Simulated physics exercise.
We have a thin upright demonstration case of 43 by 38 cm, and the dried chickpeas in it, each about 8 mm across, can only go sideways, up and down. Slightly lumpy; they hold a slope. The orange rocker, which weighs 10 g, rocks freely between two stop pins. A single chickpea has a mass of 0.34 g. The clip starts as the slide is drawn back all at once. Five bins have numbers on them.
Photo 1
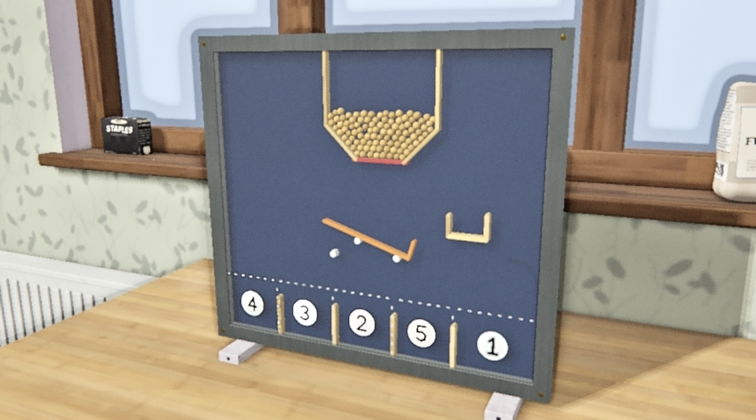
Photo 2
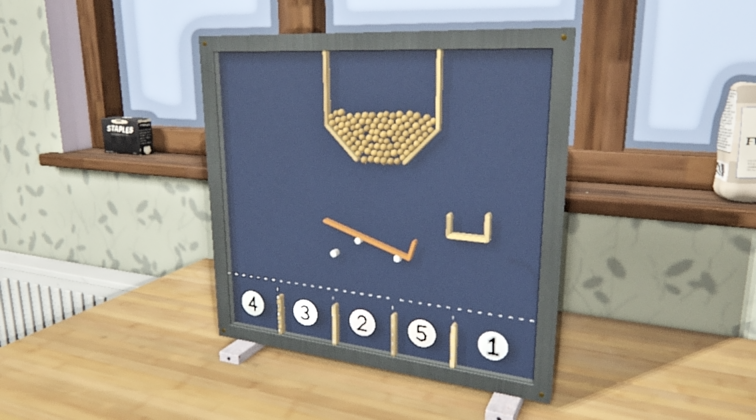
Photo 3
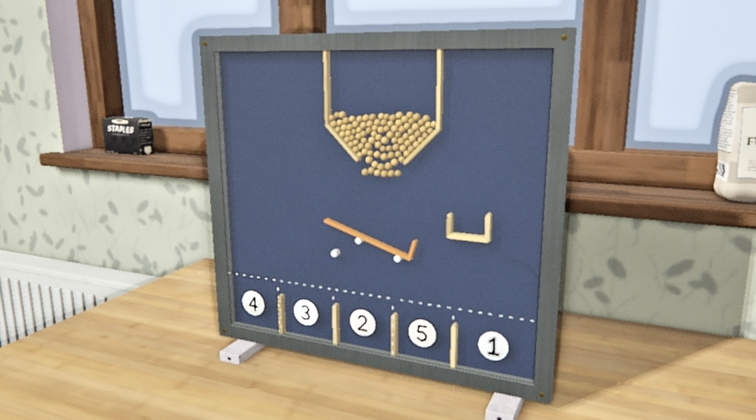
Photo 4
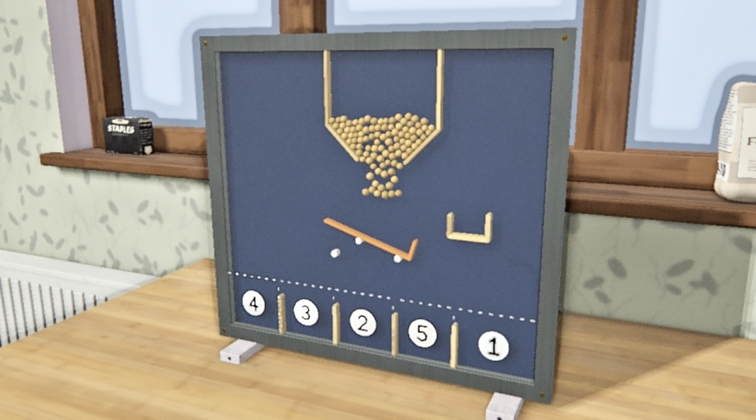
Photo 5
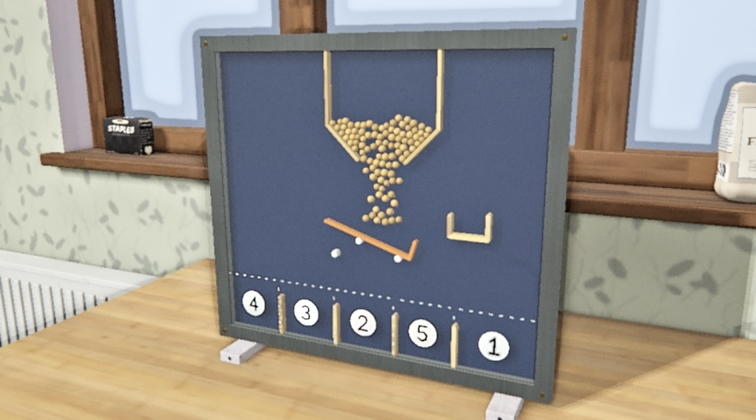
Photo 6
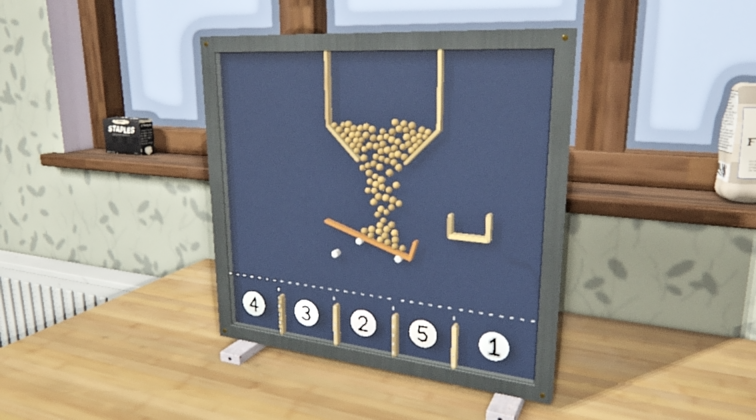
Dried chickpeas pouring from a funnel in an upright blue-backed case, dropping in a narrow stream and gathering on a tilted orange rocker.
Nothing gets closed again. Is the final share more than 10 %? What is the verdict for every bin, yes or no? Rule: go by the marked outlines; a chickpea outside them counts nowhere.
Verdicts - no. 1: Yes, 2: No, 3: No, 4: No, 5: Yes.
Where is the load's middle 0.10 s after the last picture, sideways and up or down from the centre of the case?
Roughly 2 centimetres to the right and 1 centimetres above.
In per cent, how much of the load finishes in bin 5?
I'd put it at about 20 per cent.
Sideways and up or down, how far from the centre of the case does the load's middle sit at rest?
It lies close to 5 centimetres right and 9 centimetres below.
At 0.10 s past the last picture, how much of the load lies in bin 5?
Some 0 per cent.
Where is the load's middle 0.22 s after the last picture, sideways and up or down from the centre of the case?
Right: About 3 cm; below: About 2 cm.
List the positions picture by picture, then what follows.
The first picture shows about 100 chickpeas; chickpeas centred (384, 132); orange rocker (359, 240) tilted 18°; no. 1 (493, 346), no. 2 (362, 323), no. 3 (305, 313), no. 4 (252, 303), no. 5 (421, 333); slide (355, 159) to (407, 162).
The second picture shows chickpeas centred (384, 135); 1 out, bottom chickpea (364, 160).
The third picture shows chickpeas centred (379, 138); 11 out, bottom chickpea (385, 174).
The fourth picture shows chickpeas centred (382, 149); 20 out, bottom chickpea (385, 195); orange rocker (360, 240) tilted 18°.
The fifth picture shows chickpeas centred (385, 157); 31 out, bottom chickpea (386, 222).
The sixth picture shows chickpeas centred (380, 167); 41 out, bottom chickpea (403, 249); orange rocker (360, 241) tilted 18°; wall ends (282, 297), (337, 306), (395, 316), (455, 326), (451, 216) to (490, 216), (327, 49) to (359, 160).
Then, 0.10 s after the last picture, nothing in the marked areas; orange rocker right end down 18°.
Then, 0.22 s after the last picture, nothing in the marked areas; orange rocker right end down 18°.
Then, 0.45 s after the last picture, no. 1, 15 %, no. 5, 5 %; orange rocker right end down 18°.
All still 1.4 s after it, no. 1, 20 %, no. 2, 0 %, no. 3, 5 %, no. 4, 0 %, no. 5, 20 %, elsewhere 55 %; orange rocker right end down 18°.
